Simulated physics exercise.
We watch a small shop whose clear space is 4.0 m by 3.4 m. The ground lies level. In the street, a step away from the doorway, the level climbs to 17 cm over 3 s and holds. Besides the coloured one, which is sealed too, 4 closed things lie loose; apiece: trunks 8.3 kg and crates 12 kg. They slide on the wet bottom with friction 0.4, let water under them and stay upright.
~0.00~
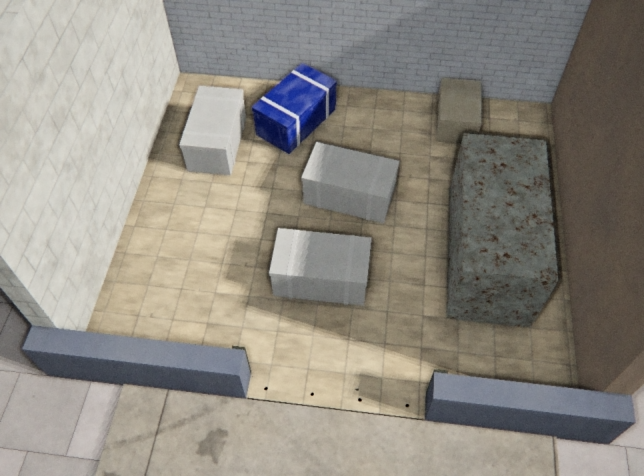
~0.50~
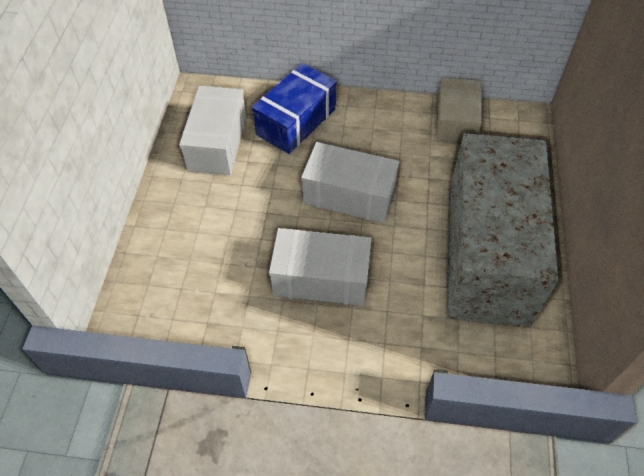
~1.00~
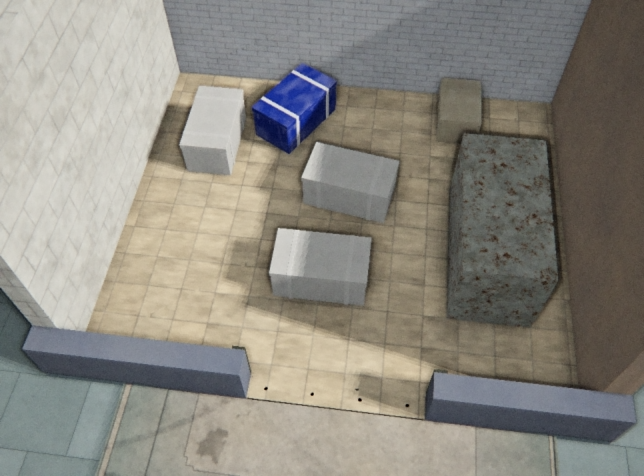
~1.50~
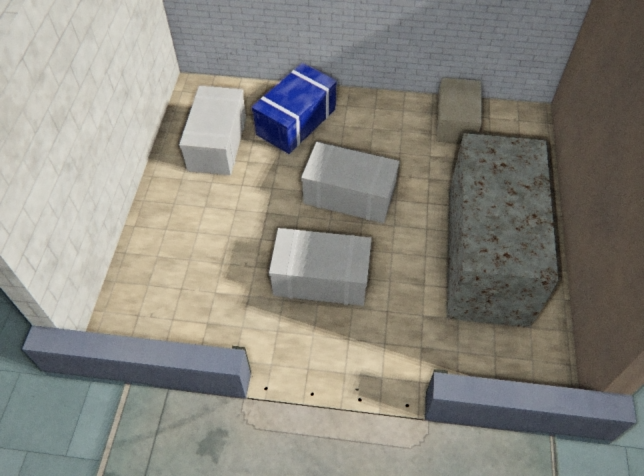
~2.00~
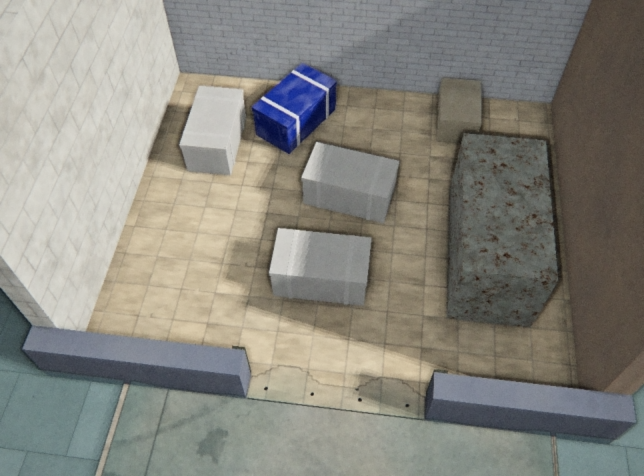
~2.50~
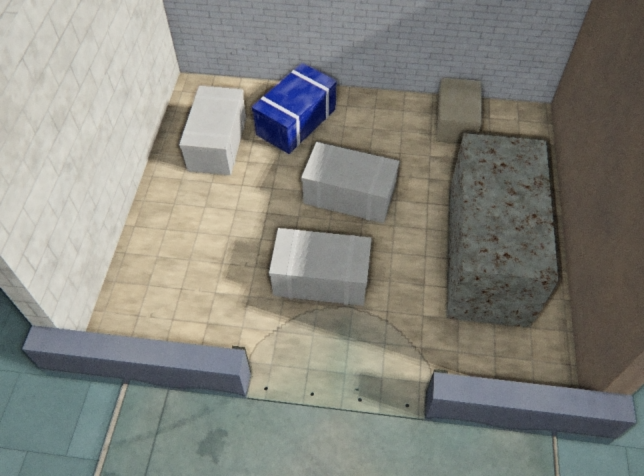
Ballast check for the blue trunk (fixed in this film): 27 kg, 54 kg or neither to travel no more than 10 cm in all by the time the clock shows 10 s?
For it, only the higher weight holds it.
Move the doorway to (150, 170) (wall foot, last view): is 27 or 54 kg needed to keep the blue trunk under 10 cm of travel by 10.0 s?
In that case only the higher weight holds it.
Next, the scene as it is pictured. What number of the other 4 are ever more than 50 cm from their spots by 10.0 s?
4 of them.
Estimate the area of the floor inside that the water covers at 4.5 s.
Roughly 6.5 m2.
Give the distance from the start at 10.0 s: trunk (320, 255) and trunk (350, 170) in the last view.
In that order: 200 cm, 80 cm.
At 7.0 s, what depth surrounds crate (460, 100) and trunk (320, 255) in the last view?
Roughly 6 and 7 cm.
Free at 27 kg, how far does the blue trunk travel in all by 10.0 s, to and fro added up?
About 80 cm.
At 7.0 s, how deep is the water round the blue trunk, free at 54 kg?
About 8 cm.
After 3.5 s the blue trunk would be 0 cm from its start with 27 kg and 0 cm from its start with 54 kg; 0 cm of water round it then.
After 4.5 s the blue trunk would be 0 cm from its start with 27 kg and 0 cm from its start with 54 kg; 1 cm of water round it then.
After 7.0 s the blue trunk would be 28 cm from its start with 27 kg and 0 cm from its start with 54 kg; 8 cm of water round it then.
After 10.0 s the blue trunk would be 73 cm from its start with 27 kg and 0 cm from its start with 54 kg; 11 cm of water round it then.
